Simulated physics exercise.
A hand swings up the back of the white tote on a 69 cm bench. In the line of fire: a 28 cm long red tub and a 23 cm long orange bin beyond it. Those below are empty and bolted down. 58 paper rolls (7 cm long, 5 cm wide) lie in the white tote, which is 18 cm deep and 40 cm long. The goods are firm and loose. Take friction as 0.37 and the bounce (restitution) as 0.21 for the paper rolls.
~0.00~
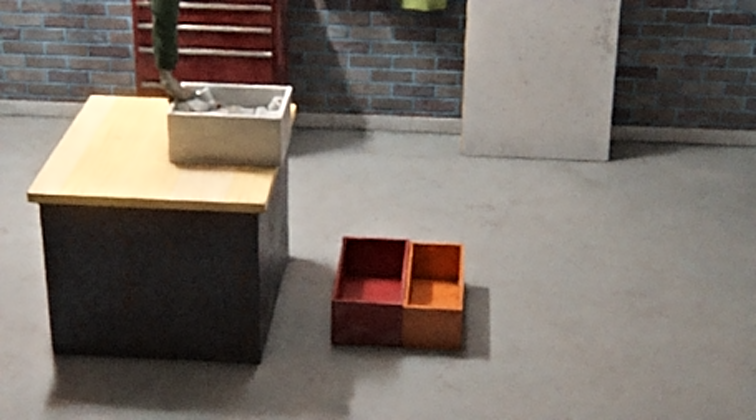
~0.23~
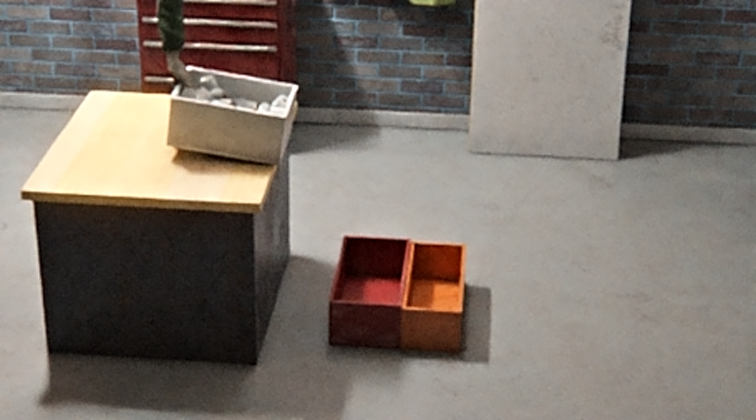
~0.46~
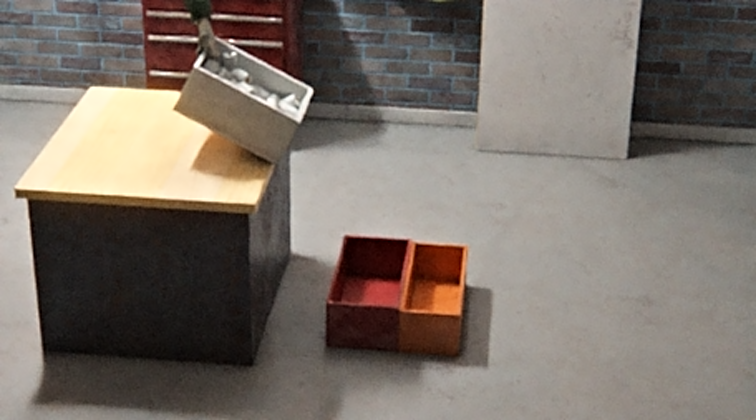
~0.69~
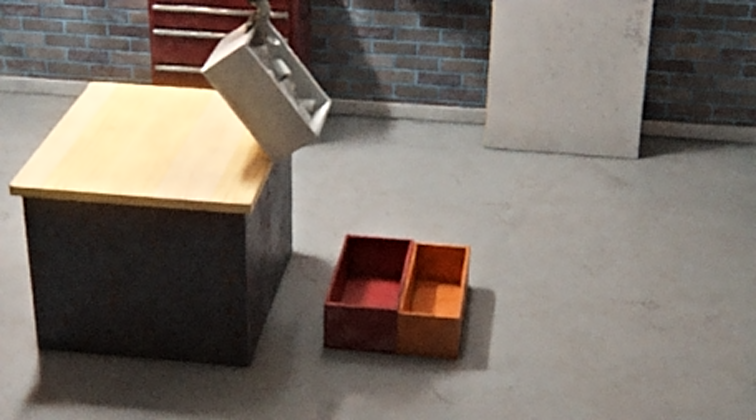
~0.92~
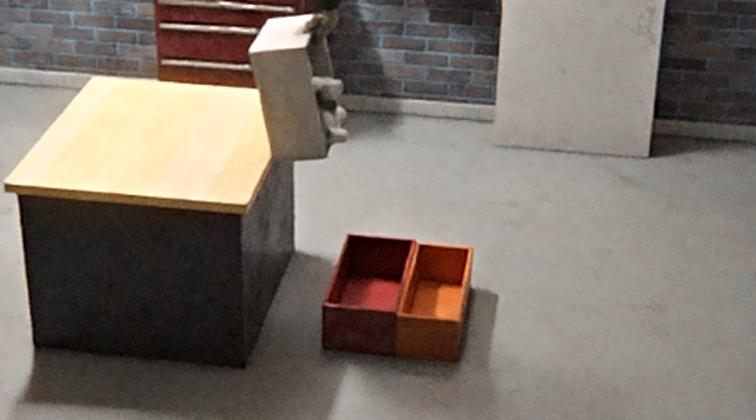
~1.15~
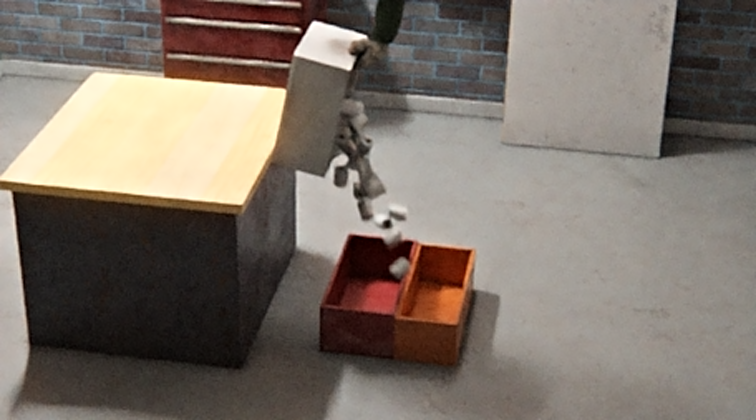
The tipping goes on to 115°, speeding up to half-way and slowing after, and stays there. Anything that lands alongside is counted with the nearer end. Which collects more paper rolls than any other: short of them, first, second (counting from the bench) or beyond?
It is the red tub, the nearer one.
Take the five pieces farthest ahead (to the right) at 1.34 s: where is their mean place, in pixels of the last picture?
Around (423, 299).
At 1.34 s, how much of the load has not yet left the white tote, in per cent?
About 45 per cent.
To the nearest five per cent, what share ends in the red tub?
Near 75 in a hundred.
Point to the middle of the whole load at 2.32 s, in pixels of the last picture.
Near (382, 307).
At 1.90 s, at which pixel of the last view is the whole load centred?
Near (377, 304).
After 1.34 s, tilt 113°; 27 still in the white tote, 10 in the red tub, 3 in the orange bin and 18 in the air.
After 1.57 s, tilt 115°; 10 still in the white tote, 22 in the red tub, 10 in the orange bin and 16 in the air.
After 1.90 s, tilt 115°; 1 still in the white tote, 37 in the red tub, 14 in the orange bin and 6 in the air.
Final count (at 2.32 s), 44 in the red tub and 14 in the orange bin.
